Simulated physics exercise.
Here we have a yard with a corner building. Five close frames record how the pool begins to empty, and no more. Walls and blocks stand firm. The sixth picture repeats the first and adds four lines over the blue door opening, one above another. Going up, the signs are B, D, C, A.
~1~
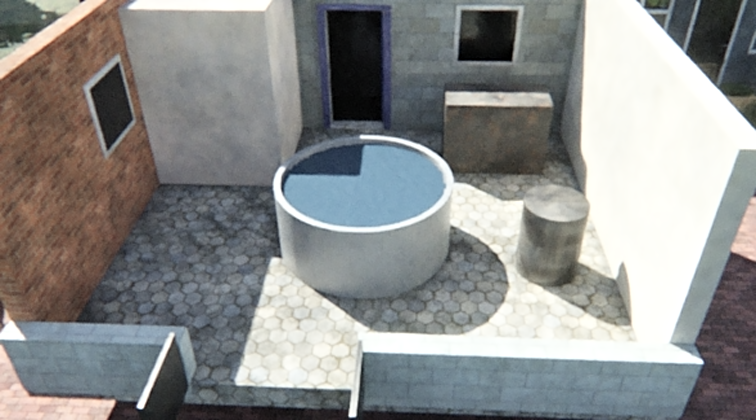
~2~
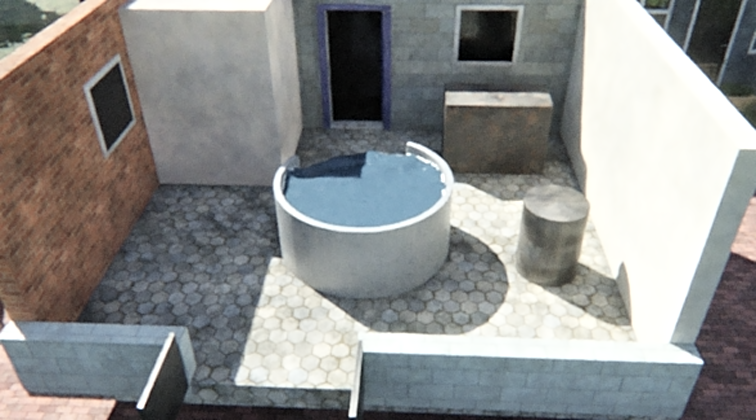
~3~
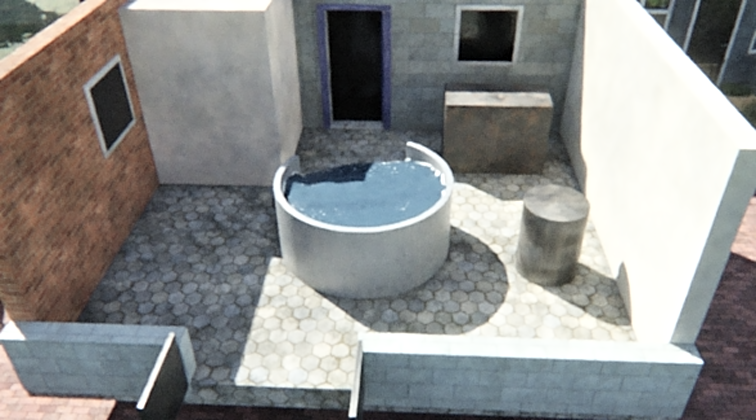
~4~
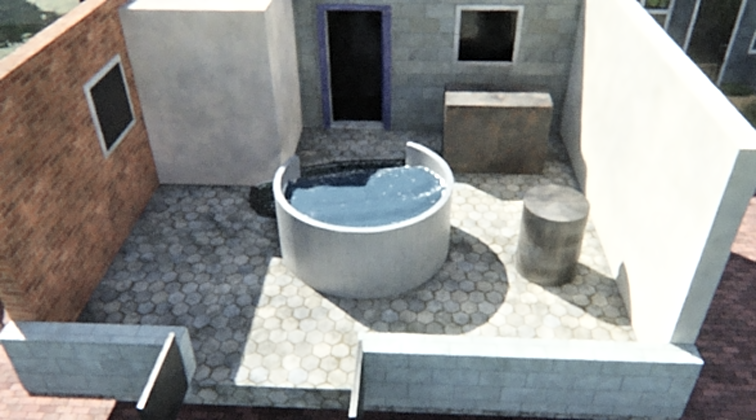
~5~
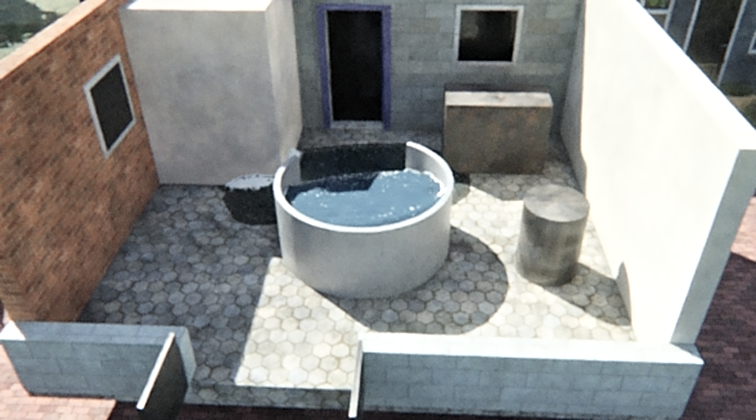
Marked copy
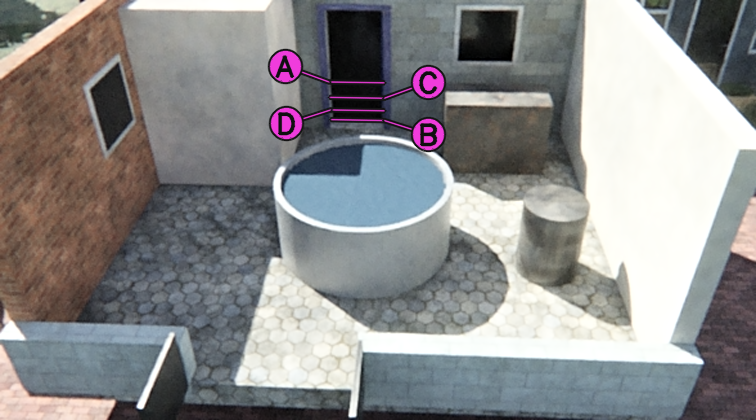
In the video, a round pool stands full of still water in a walled yard, then a section of its back rim opens, the water surface ripples and lowers, and water spreads over the paving behind and left of it.
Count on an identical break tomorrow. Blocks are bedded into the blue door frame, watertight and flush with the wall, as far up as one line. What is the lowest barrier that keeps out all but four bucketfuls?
Take C.
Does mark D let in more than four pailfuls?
Yes.
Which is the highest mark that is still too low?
That is mark D.
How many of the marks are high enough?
Two of the four.
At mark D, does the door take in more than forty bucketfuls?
No, less.
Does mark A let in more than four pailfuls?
No, that is safe.
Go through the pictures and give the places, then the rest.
In the first frame, water in the pool at rest, its middle at (364, 184); foot of the blue doorway at (358, 128); open gate at (272, 326).
In the second frame, water covers 2 % of the ground, its front hidden from here.
In the third frame, water covers 5 % of the ground, its front hidden from here.
In the fourth frame, 11 % of the ground under water, visible out to (256, 186).
In the fifth frame, 18 % of the ground under water, visible out to (224, 185).
In magenta, A at (356, 82); B at (357, 120); C at (357, 97); D at (357, 110); from the bottom up B, D, C, A.
With A, nothing gets over.
With B, dozens of bucketfuls pour in.
With C, a splash gets over, under a bucket.
With D, about 14 bucketfuls get in.
